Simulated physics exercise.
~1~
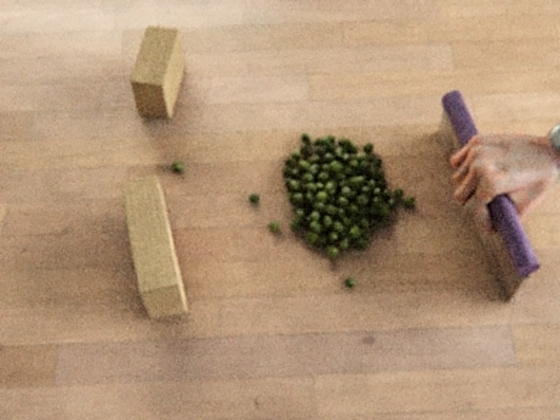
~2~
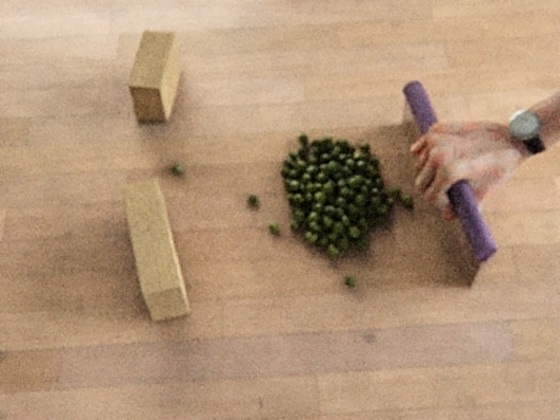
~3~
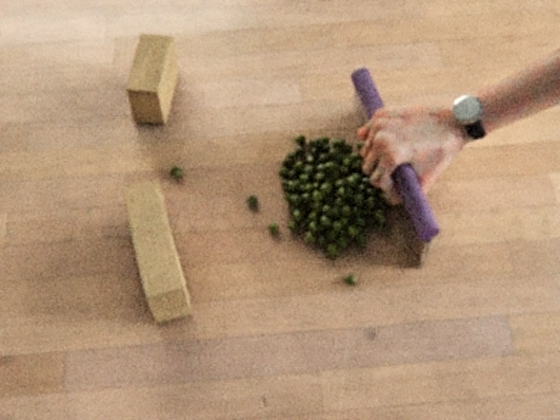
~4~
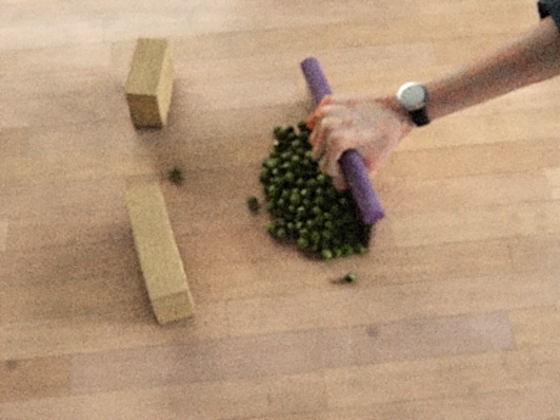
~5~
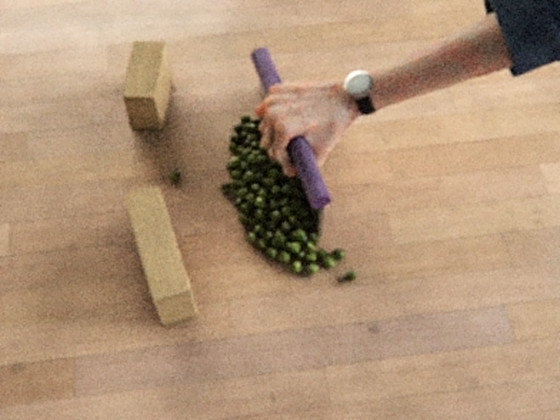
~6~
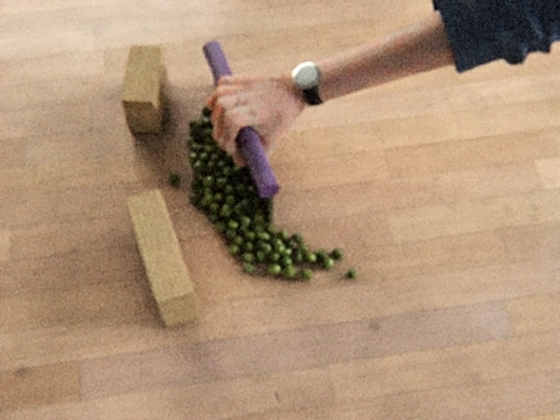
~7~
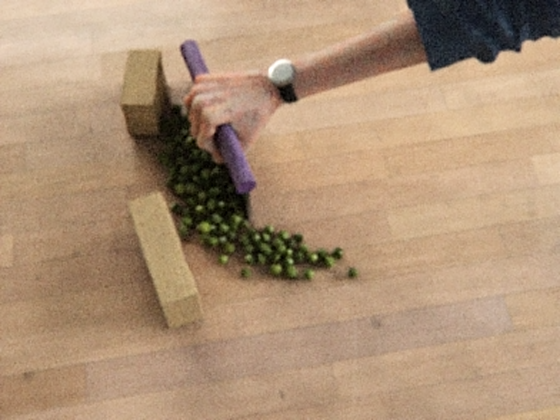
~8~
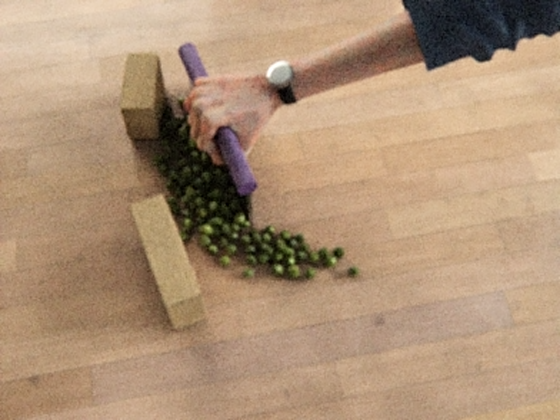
On a wooden surface, a hand scrapes small green olives left toward two blocks, where they bunch up.
